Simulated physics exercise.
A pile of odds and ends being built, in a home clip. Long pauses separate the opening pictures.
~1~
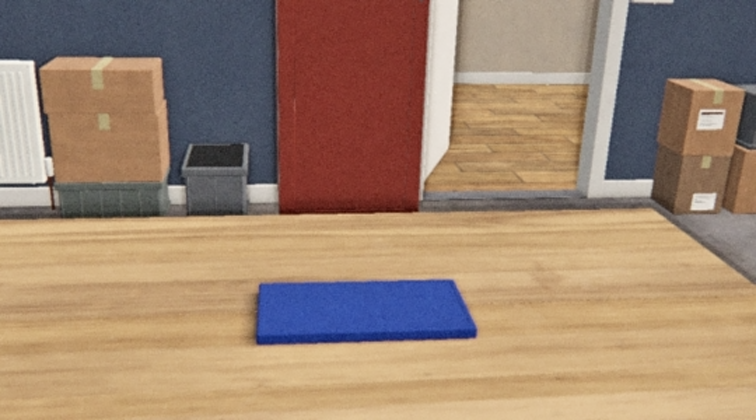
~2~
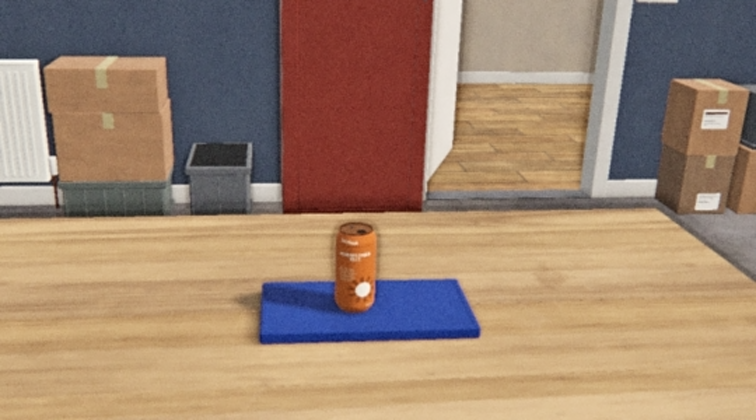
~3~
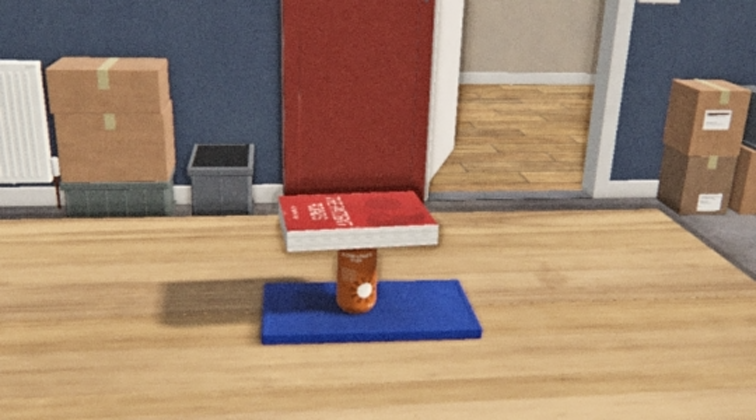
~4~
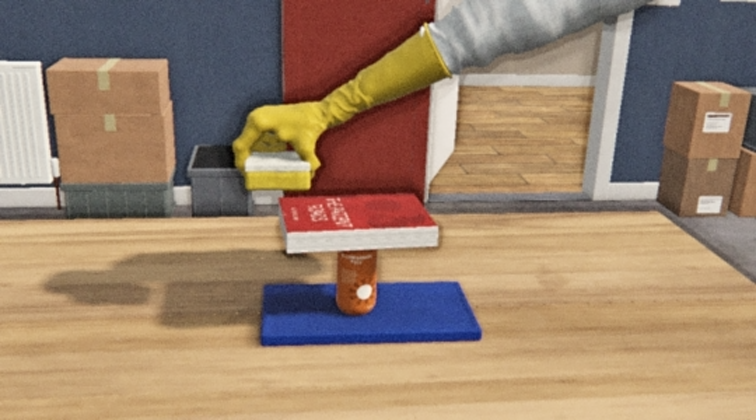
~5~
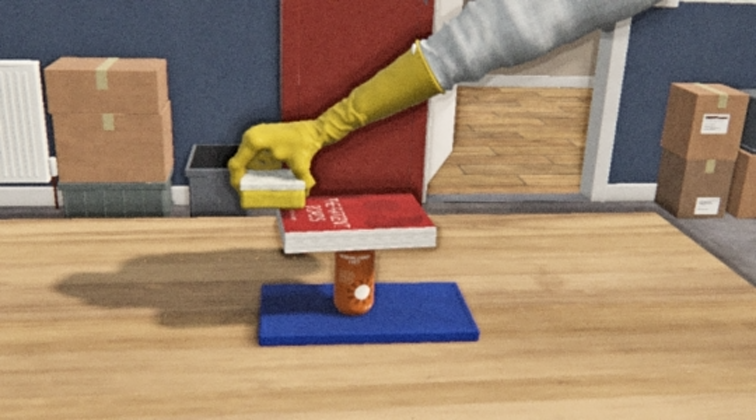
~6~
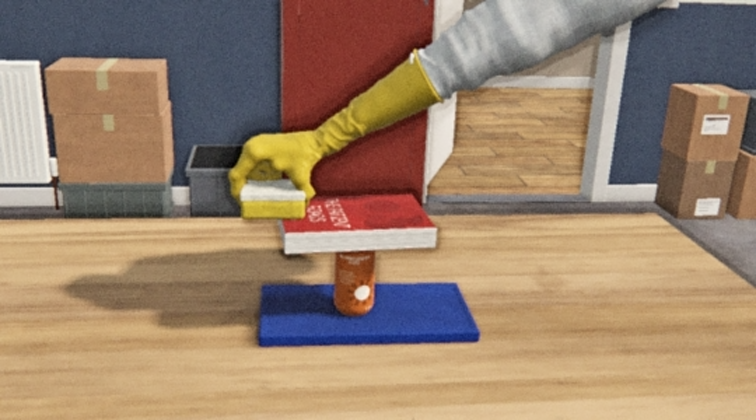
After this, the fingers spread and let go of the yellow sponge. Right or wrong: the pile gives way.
Right.
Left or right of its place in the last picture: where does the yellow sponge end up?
It shifts to the viewer's left.
Then, 0.40 s after the last picture, yellow sponge now fallen.
Then, 0.60 s after the last picture, things are still on the move.
At rest, fallen, yellow sponge; the other 3 in place. Seen from the same camera at the end, yellow sponge near (177, 284). The pile loses its balance.
